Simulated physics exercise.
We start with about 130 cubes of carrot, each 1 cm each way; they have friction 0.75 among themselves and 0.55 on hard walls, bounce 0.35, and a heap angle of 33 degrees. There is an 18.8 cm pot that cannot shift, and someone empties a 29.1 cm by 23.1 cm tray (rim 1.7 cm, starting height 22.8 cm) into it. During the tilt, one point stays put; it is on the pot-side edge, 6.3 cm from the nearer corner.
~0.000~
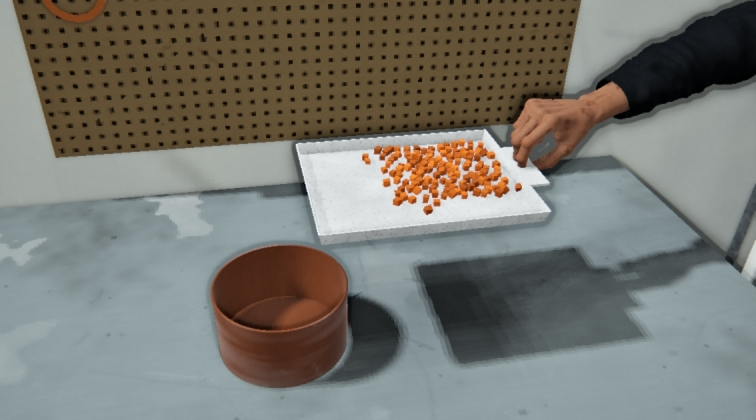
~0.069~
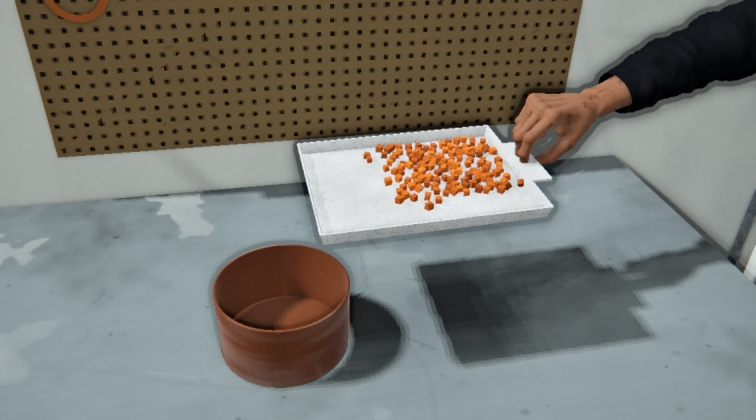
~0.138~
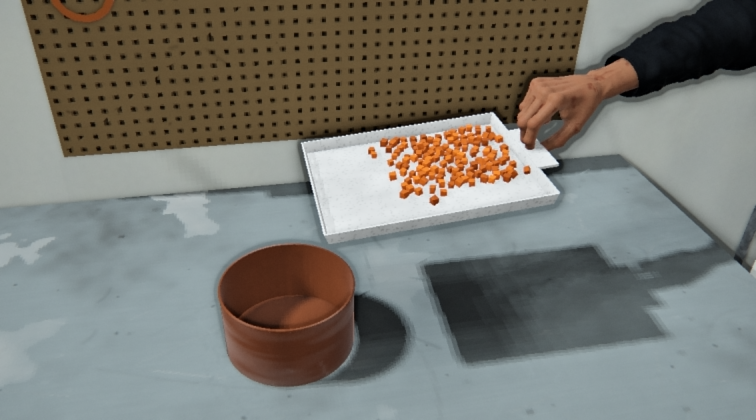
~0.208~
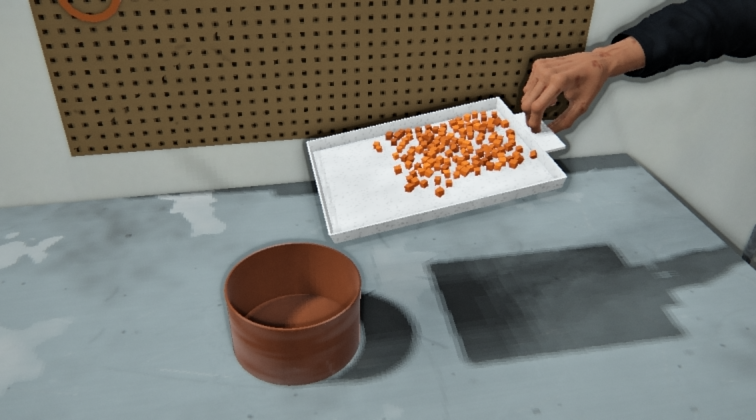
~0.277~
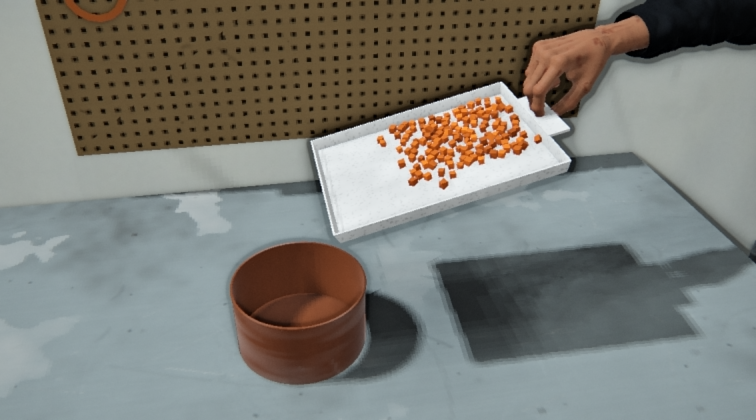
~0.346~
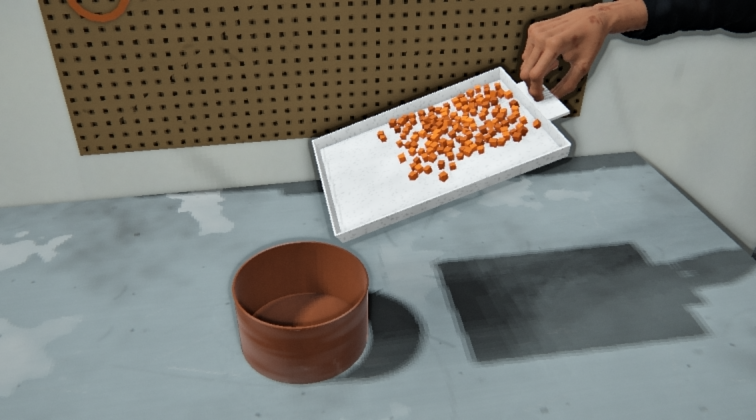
On a worn grey tabletop by a pegboard, a hand raised the right end of a white tray of small orange cubes, slanting it down toward the left, behind a round reddish-brown pot.
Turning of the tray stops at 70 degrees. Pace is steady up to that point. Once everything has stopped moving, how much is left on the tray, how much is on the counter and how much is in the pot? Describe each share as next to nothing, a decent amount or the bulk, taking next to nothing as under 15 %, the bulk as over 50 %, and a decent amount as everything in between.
In order: Left on the tray: A medium amount, counter: A medium amount, pot: A medium amount.
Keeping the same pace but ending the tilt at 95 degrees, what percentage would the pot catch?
Near 60 %, then.
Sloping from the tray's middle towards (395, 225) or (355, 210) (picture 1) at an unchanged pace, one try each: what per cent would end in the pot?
Near 5 and 40 percent, in that order.
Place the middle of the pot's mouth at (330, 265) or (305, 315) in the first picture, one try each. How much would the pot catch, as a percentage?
Estimates: 10 % and 25 %, in that order.
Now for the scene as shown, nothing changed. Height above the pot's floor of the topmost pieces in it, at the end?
It reaches roughly 2.0 cm.
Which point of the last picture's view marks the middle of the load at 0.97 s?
Load centre est.: (321, 182) px.
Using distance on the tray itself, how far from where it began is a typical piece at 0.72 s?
I'd say close to 4 centimetres.
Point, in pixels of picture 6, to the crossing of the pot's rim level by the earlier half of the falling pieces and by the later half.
Near (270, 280) at first, near (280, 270) afterwards.
After 0.72 s, tilt 44 degrees; the tray holds 100 %, the pot 0 %.
Then, at 0.97 s, tilt 60 degrees; the tray holds 80 %, the pot 0 %.
After 1.32 s, tilt 70 degrees; the tray holds 35 %, the pot 40 %.
At rest (2.4 s), tray 35 %, counter 25 %, pot 40 %.
